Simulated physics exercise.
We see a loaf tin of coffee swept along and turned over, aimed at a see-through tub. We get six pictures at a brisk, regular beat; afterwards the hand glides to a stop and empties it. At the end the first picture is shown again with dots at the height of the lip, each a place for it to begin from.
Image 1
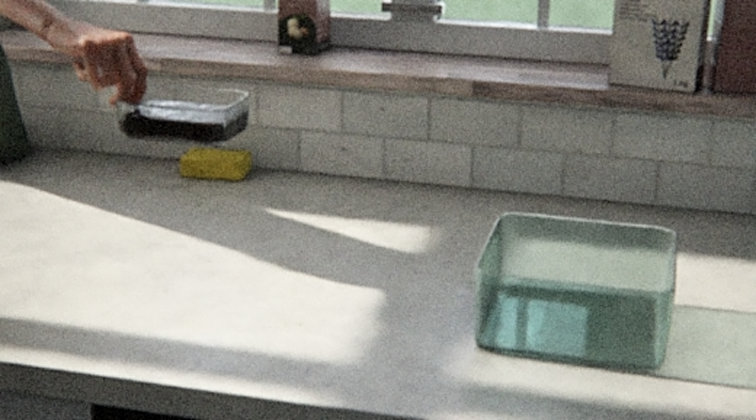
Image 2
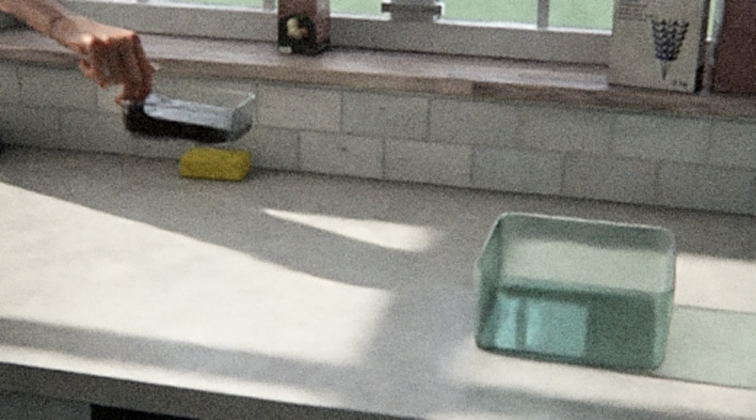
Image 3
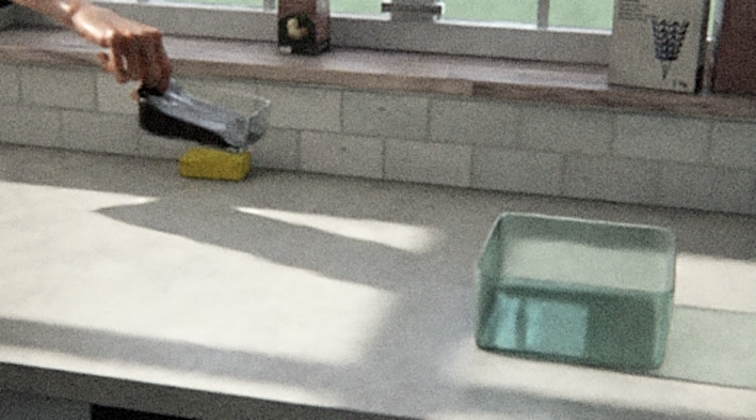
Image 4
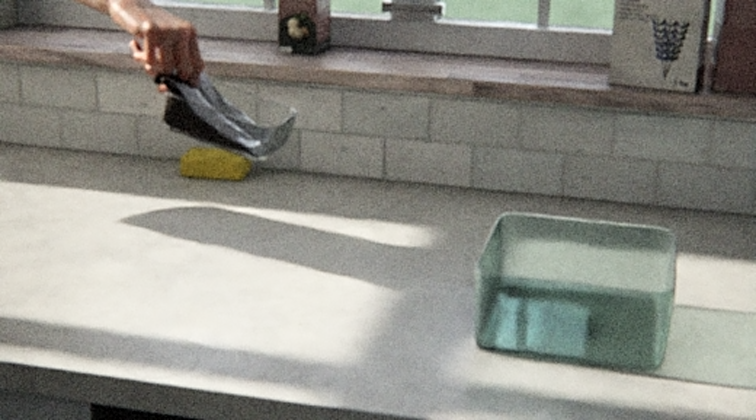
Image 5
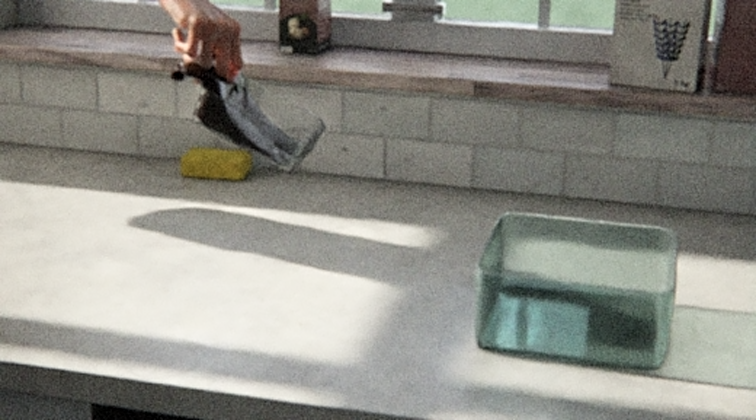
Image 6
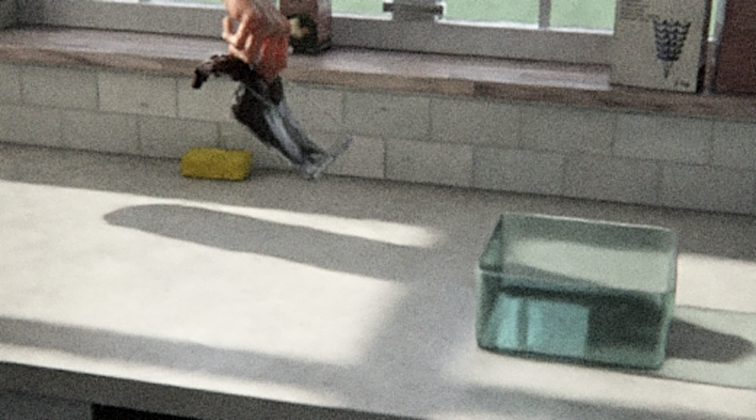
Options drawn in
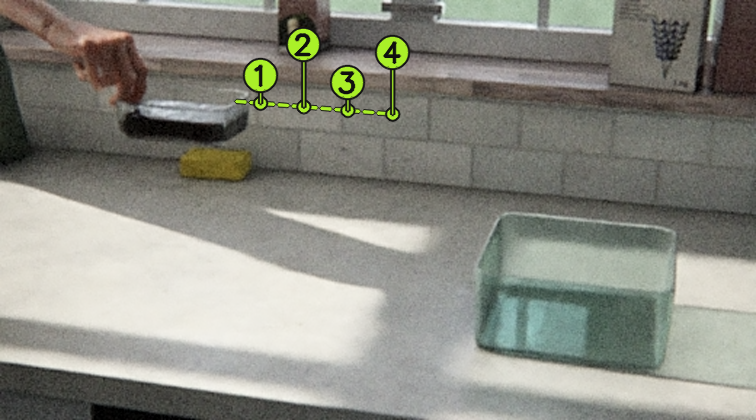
A hand carrying a clear-sided container of dark coffee rightward above a counter, tilting it steeply beyond a yellow sponge.
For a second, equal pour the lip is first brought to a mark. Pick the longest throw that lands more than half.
Dot 2 just does it.
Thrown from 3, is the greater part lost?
No, that is safe.
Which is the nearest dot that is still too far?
The answer is 1.
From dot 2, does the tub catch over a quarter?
Yes, clearly.
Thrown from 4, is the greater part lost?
No, that is safe.
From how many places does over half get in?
Three of the four.
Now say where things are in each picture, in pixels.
Upright, lip at (236, 101); tub from (474, 345) to (663, 369); nothing has left yet.
Upright, lip at (242, 103); nothing has left yet.
Tipped about 7°, lip at (259, 109); coffee is over the rim, down to (162, 89).
Tipped about 15°, lip at (285, 119); coffee is over the rim, down to (196, 87).
Tipped about 25°, lip at (315, 132); coffee is over the rim, down to (232, 85).
Tipped about 37°, lip at (344, 147); coffee is over the rim, down to (206, 81).
On the marked copy, 1 at (260, 103); 2 at (303, 106); 3 at (347, 110); 4 at (392, 114).
With 1, about 24 % lands in the tub, 72 % falls short and 4 % goes beside or beyond.
With 2, about 64 % lands in the tub, 30 % falls short and 6 % goes beside or beyond.
With 3, about 64 % lands in the tub, 28 % falls short and 8 % goes beside or beyond.
With 4, about 77 % lands in the tub, 14 % falls short and 9 % goes beside or beyond.
